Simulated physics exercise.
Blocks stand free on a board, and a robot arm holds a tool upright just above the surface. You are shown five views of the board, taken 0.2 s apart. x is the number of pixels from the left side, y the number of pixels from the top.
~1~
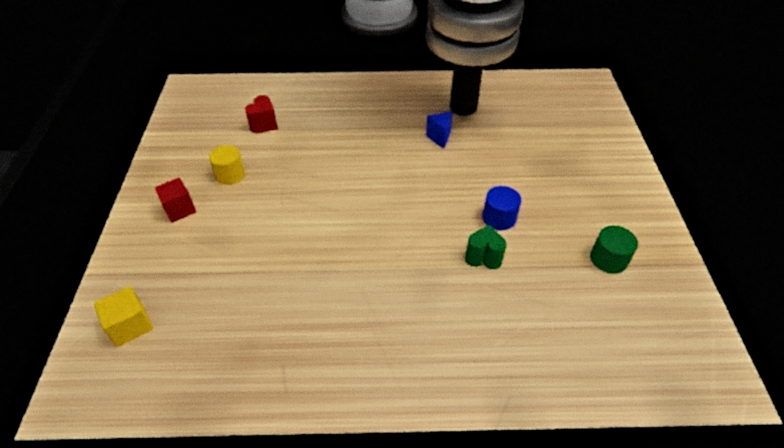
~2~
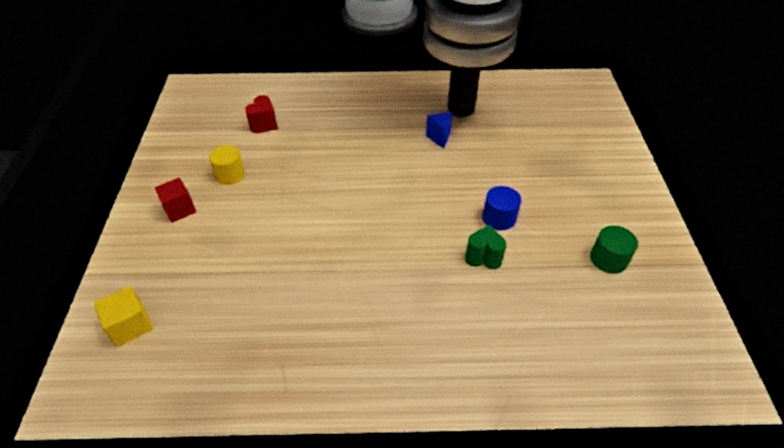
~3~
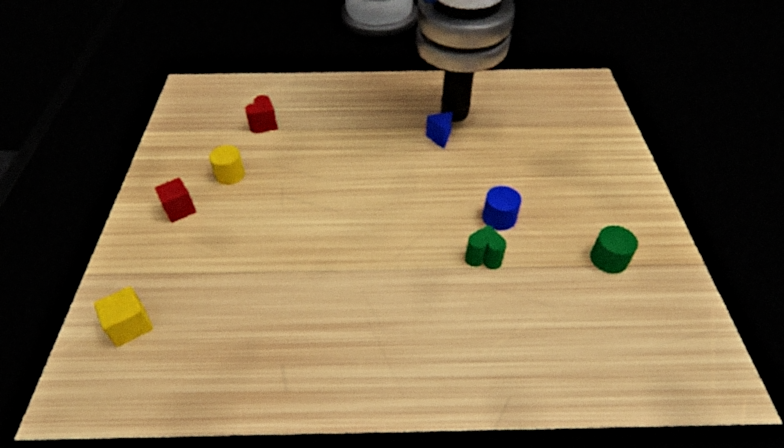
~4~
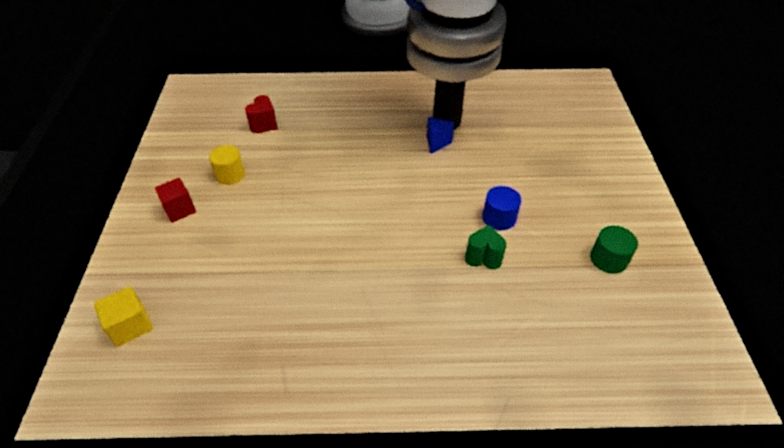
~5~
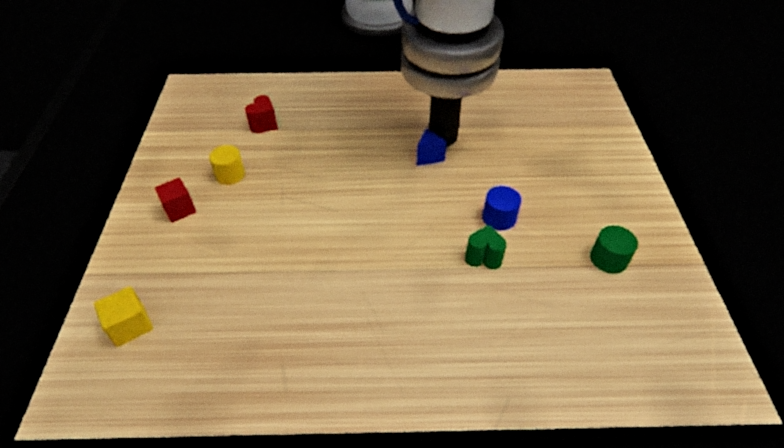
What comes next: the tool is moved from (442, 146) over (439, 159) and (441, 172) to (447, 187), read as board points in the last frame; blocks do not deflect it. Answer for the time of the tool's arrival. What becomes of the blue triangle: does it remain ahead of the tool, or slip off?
No longer ahead of the tool.
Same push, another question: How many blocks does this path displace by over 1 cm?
One moves.
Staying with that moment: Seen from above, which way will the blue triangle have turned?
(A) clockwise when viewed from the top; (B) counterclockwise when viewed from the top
A - clockwise when viewed from the top.
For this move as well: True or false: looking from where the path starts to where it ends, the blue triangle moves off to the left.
It is false.
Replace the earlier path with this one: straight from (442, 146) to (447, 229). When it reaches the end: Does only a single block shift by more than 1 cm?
Yes, it checks out.
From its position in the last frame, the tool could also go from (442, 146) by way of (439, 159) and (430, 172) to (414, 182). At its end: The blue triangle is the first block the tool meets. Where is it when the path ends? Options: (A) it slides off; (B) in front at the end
That would be B.
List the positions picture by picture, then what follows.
In the first picture, tool's lower end (463, 108); blue triangle (442, 118); blue circular block (504, 198).
In the second picture, tool (461, 110); blocks still.
In the third picture, tool (455, 114); blocks still.
In the fourth picture, tool (447, 123); blue triangle (438, 124).
In the fifth picture, tool (443, 138); blue triangle (430, 138); blue circular block (504, 198).
The first path, step by step. Halfway along, tool (440, 158); blue triangle (421, 155), turned 20° clockwise.
At the end, tool (448, 179); blue triangle (419, 157), turned 30° clockwise; blue circular block still.
